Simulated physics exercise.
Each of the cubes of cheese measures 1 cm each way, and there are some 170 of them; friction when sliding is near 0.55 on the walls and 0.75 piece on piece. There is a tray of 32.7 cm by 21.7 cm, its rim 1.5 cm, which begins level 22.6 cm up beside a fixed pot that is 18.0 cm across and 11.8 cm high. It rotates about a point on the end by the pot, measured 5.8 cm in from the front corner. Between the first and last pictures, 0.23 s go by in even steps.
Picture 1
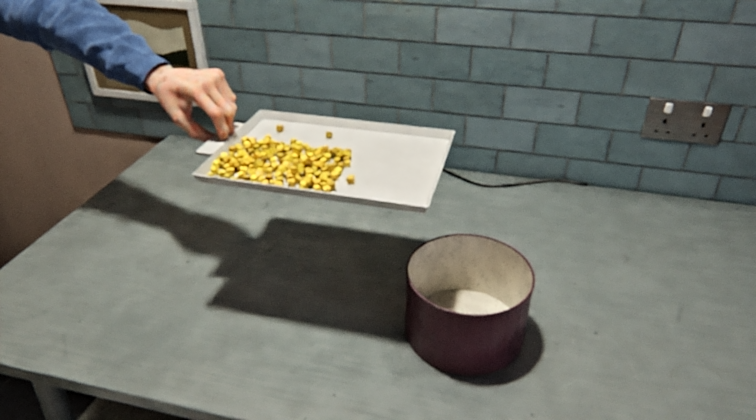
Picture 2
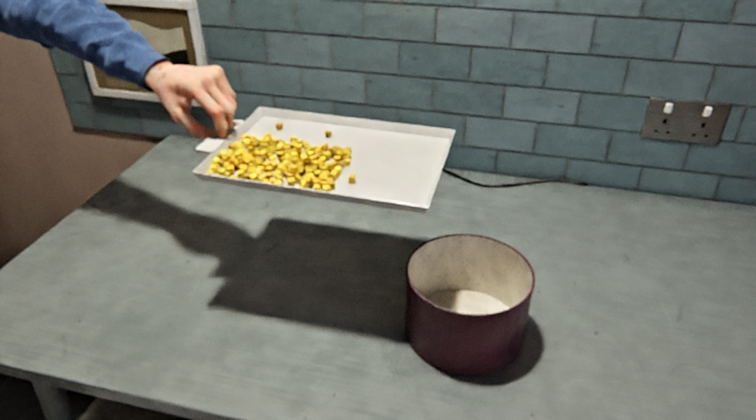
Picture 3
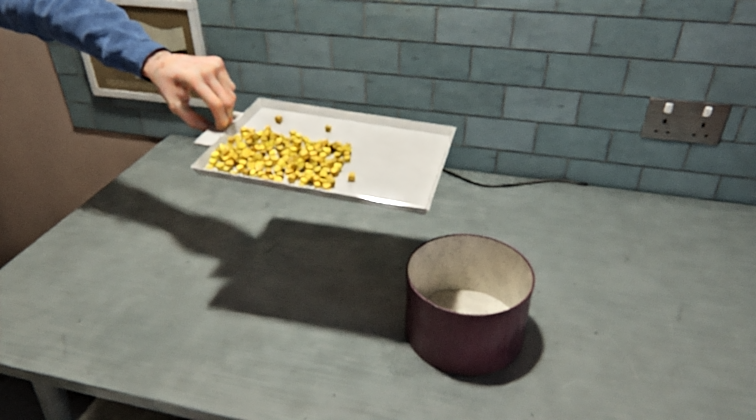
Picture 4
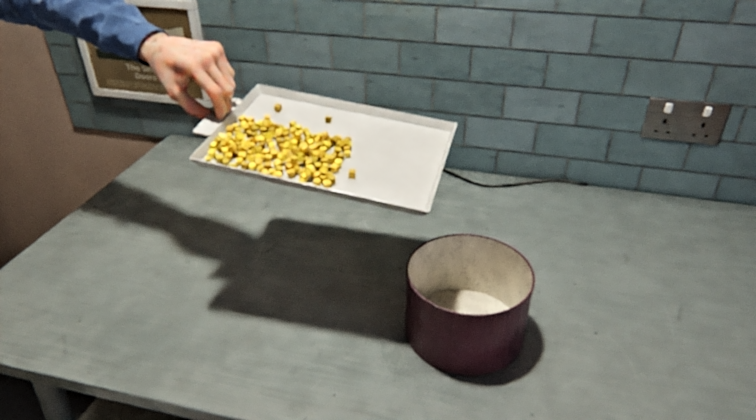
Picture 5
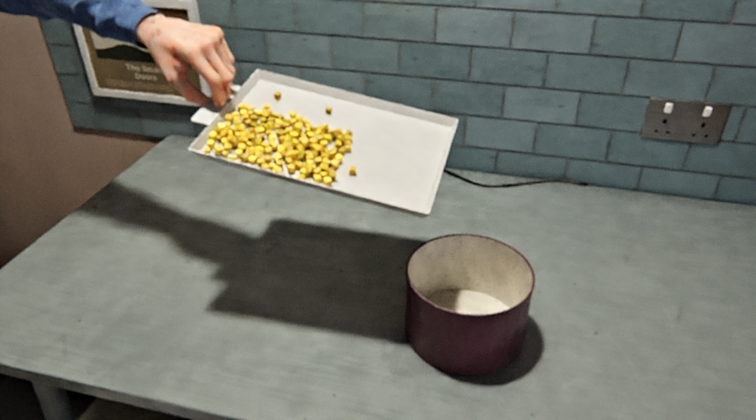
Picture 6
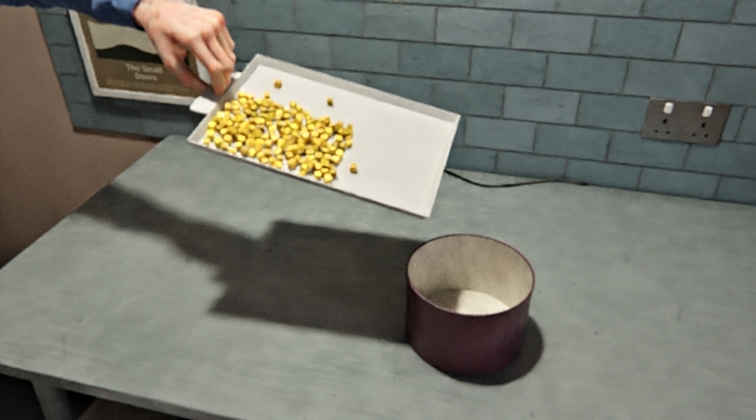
On a grey table by a blue tiled wall, a hand in a blue sleeve slowly raised the left end of a white tray of small yellow cubes, while a dark red pot stood still.
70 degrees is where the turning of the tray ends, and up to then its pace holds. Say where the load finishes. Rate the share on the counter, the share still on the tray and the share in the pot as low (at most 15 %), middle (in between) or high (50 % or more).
Counter - middle; tray - low; pot - high.
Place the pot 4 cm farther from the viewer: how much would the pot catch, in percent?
About 30 %.
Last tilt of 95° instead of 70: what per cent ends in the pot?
I'd expect some 65 per cent in the pot.
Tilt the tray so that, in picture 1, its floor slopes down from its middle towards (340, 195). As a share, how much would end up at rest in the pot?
Estimate: Near 20 per cent.
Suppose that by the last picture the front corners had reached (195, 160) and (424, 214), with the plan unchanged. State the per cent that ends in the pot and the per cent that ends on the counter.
In the pot: 15 per cent; on the counter: 80 per cent.
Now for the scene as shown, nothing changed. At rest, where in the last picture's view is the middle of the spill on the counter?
Around (429, 395).
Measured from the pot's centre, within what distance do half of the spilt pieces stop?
Close to 18 cm, give or take.
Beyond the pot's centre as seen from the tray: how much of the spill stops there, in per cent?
About 50 percent of the spill.
Then, 0.27 s after the last picture, tilt 43 degrees; the tray holds 100 %, the pot 0 %.
Then, 0.46 s after the last picture, tilt 62 degrees; the tray holds 95 %, the pot 0 %.
Then, 0.76 s after the last picture, tilt 70 degrees; the tray holds 15 %, the pot 45 %.
In the end, counter 35 %, tray 0 %, pot 60 %.
